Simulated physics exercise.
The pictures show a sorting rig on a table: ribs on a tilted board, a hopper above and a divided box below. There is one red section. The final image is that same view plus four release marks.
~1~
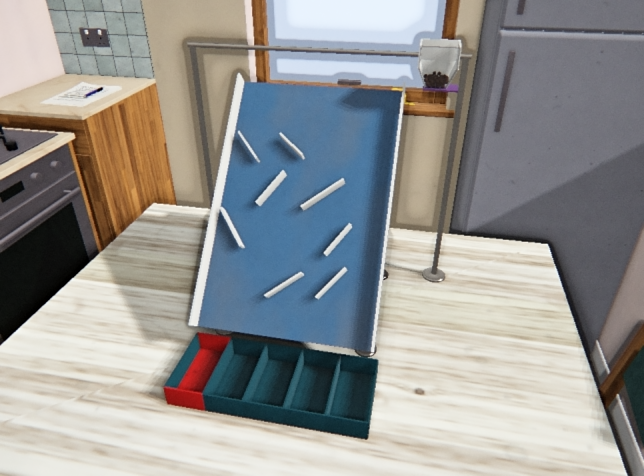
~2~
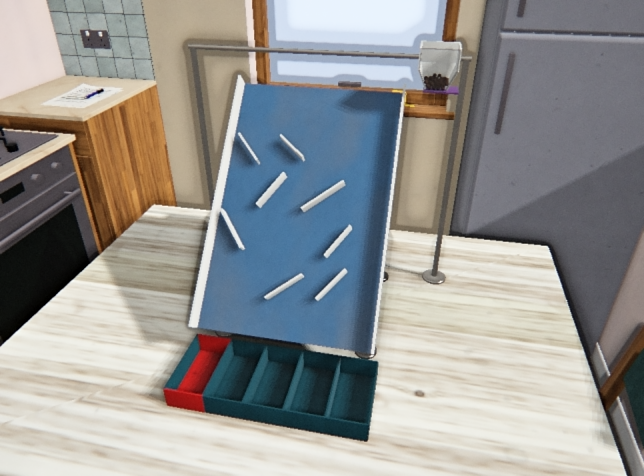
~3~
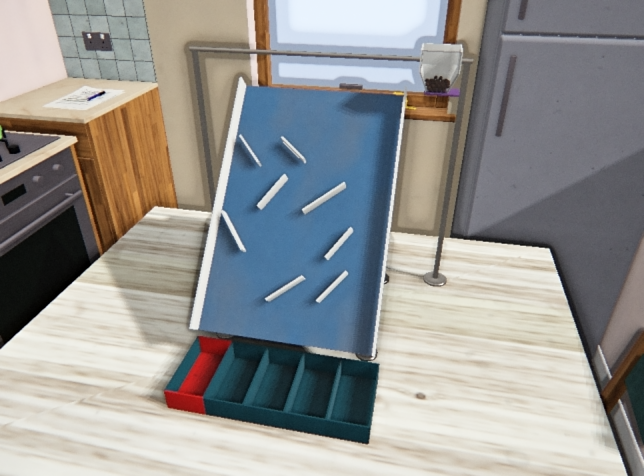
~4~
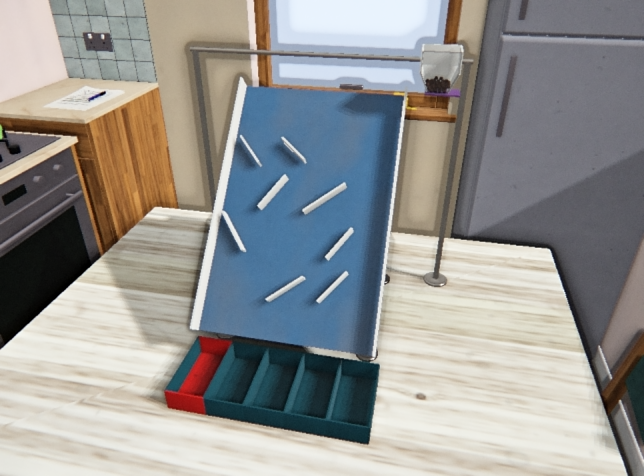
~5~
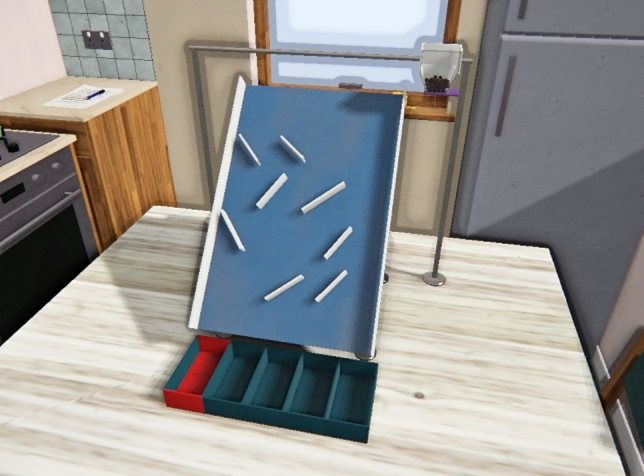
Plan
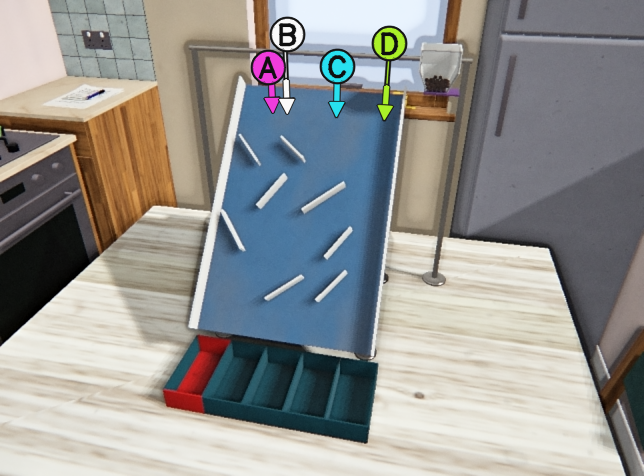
The clip shows a tilted blue board with white ribs on a table, a small hopper of dark berries at its upper right and a divided box below with a red leftmost section; nothing visibly moves.
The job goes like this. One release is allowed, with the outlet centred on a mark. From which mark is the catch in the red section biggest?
I would pick mark C.
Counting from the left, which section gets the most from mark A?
It is the second one.
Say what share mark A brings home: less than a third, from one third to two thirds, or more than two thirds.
Mark A gives less than a third.
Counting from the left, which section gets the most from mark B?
The second.
On the marked copy, mark A meets the board at (272, 107); mark B meets the board at (287, 108); mark C meets the board at (336, 111); mark D meets the board at (384, 114).
For mark A, a small part in the red section, most in other sections, a stray few outside the box.
For mark B, a small part in the red section, most in other sections, a small part outside the box.
For mark C, about half in the red section, about a third in other sections, about a quarter outside the box.
For mark D, a small part in the red section, about half in other sections, about a third outside the box.
